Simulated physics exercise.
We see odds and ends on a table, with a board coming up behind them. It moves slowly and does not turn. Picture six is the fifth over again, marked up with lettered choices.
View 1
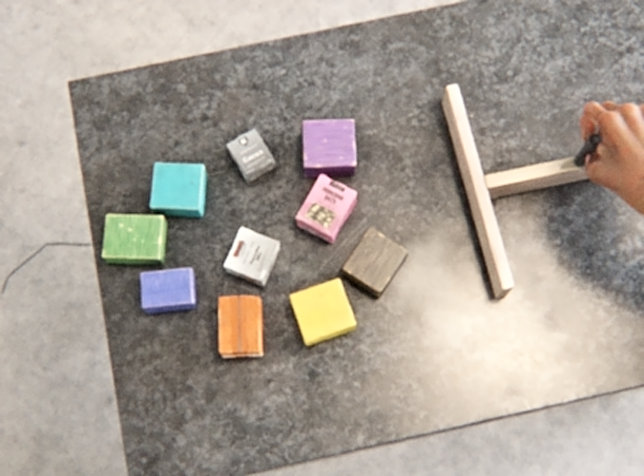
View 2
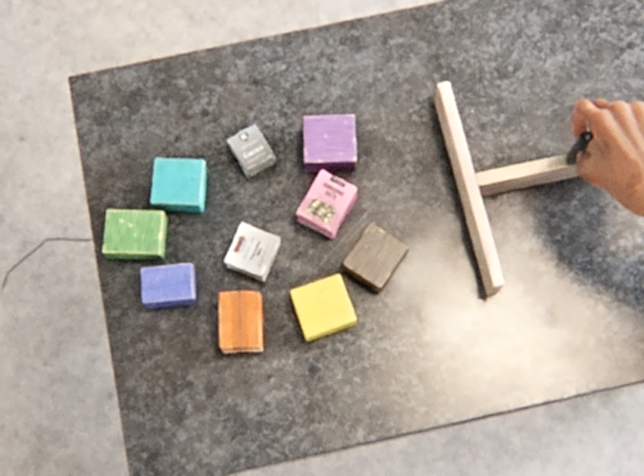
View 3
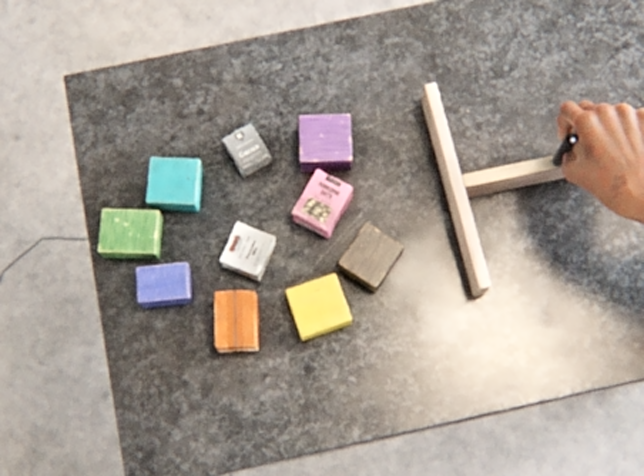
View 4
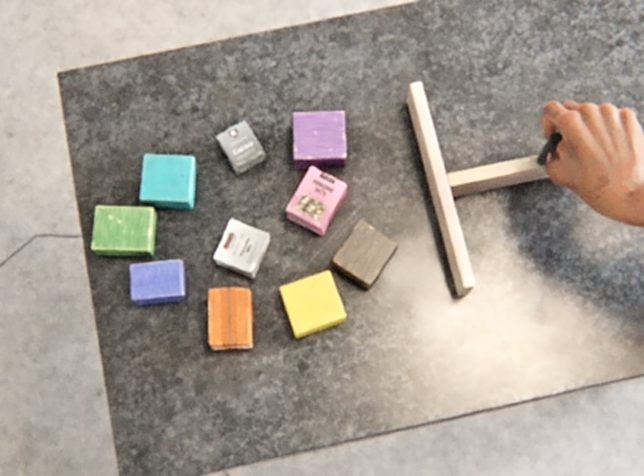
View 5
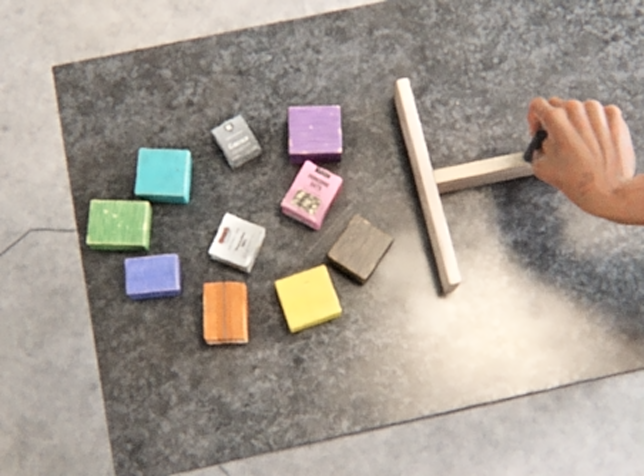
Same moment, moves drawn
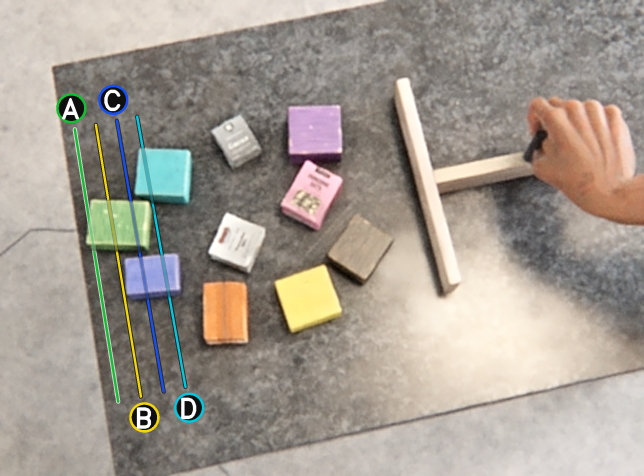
On a dark, mottled tabletop, small colourful blocks and packets sit in a loose cluster at left, while a hand at right grips a T-shaped wooden board. The hand slides the board slowly left without turning it, narrowing the gap, while the cluster keeps its arrangement.
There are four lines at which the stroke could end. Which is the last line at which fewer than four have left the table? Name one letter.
No fourth one falls up to D.
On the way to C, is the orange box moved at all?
By then, yes.
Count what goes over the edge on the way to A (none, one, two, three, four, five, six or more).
In all, six or more.
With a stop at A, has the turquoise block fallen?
Yes.
On the copy, A at (96, 260); B at (118, 255); C at (139, 251); D at (160, 246).
On D. First, board (332, 198); yellow block (286, 313); purple block (285, 144).
Then, board (236, 218); blue block (126, 293); green block (117, 231).
Finally, board (159, 234); blue block over the edge; turquoise block over the edge; three fallen.
By contrast, A drops nine; B drops six; C drops six.
